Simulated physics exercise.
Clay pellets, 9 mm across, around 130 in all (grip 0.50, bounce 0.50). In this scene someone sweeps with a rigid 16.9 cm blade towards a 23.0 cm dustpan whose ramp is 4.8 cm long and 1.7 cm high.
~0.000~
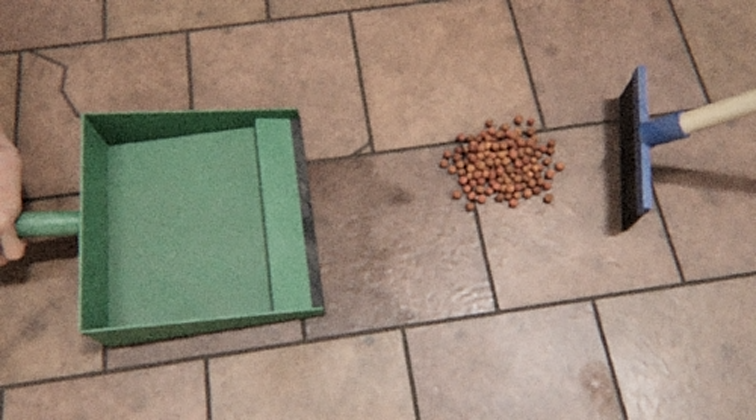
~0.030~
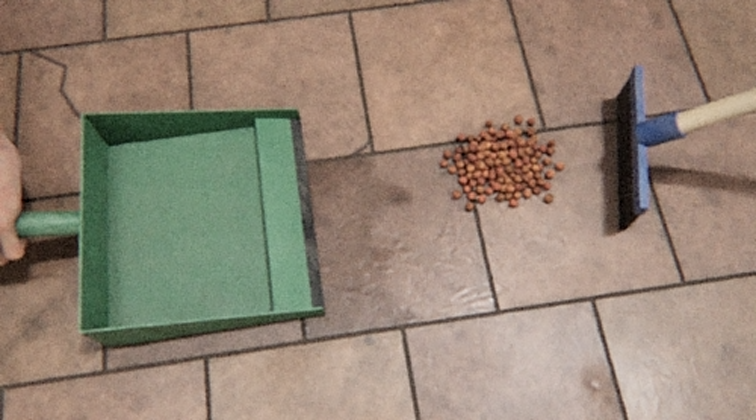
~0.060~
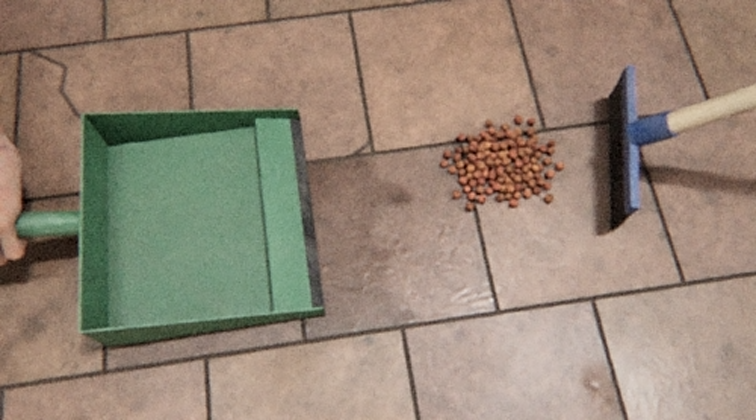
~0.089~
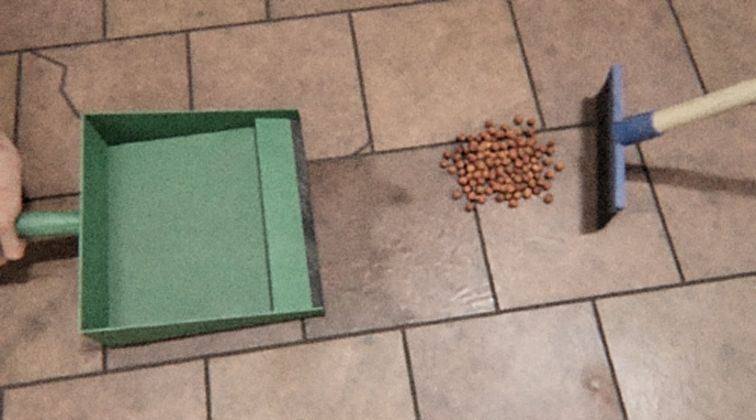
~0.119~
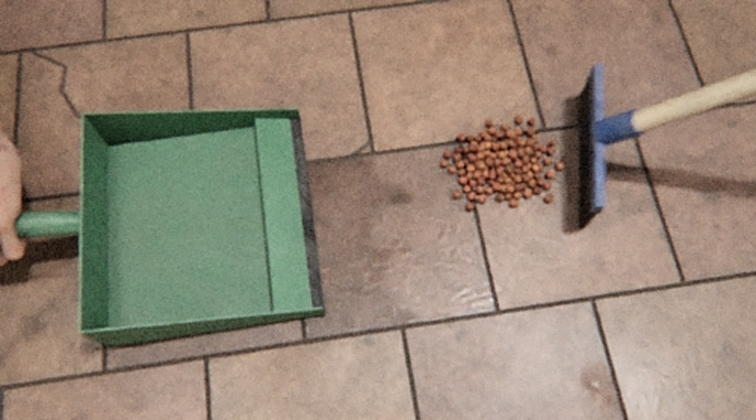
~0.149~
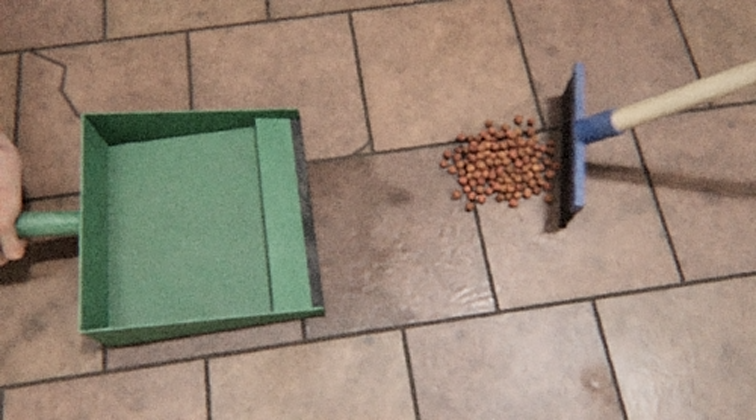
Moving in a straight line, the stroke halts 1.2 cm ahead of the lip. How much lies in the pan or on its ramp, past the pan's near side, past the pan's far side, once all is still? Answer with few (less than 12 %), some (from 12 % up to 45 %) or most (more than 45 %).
Pan - some; near side - few; far side - some.
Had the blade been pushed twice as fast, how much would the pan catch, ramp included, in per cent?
I'd guess it lands at about 30 per cent.
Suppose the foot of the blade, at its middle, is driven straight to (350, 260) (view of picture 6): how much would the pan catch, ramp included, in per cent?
Roughly 0 %.
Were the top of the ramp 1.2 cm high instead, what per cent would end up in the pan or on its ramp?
Then around 25 percent, ramp counted.
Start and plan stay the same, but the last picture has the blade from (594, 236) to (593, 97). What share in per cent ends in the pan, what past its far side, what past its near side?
Pan 0 % / far 0 % / near 0 %.
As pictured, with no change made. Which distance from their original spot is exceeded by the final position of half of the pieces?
22 cm or thereabouts.
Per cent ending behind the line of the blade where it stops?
About 10 percent.
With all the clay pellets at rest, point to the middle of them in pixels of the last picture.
Approximately (309, 149) in the last view.
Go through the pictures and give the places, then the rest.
Blade from (643, 209) to (638, 75), moved 0.0 cm, 0 of the pieces shifted so far; middle of the pieces at (507, 160); pan at (192, 228), in the first frame.
Blade from (640, 209) to (635, 75), moved 0.3 cm, 0 of the pieces shifted so far; middle of the pieces at (507, 160), in the second frame.
Blade from (631, 209) to (627, 74), moved 1.2 cm, 0 of the pieces shifted so far; middle of the pieces at (507, 160), in the third frame.
Blade from (616, 208) to (614, 74), moved 2.7 cm, 0 of the pieces shifted so far; middle of the pieces at (507, 160), in the fourth frame.
Blade from (597, 207) to (595, 73), moved 4.7 cm, 0 of the pieces shifted so far; middle of the pieces at (507, 160), in the fifth frame.
Blade from (576, 206) to (577, 72), moved 6.7 cm, 1 of the pieces shifted so far; middle of the pieces at (497, 161); pan at (192, 228). Its pace works out near 0.68 m/s, heading 11 degrees away from the viewer's side, in the sixth frame.
After 0.34 s, middle of the blade 16 cm from the lip; 0 % over the lip, far side 5 %, near side 0 %.
After 0.47 s, middle of the blade 7 cm from the lip; 0 % over the lip, far side 10 %, near side 0 %.
Then, at 0.73 s, middle of the blade 3 cm from the lip; 25 % over the lip, far side 25 %, near side 0 %.
In the end, at 1.1 s, pan 25 %, near side 0 %, far side 25 %, in front of the lip or behind the blade 55 %.
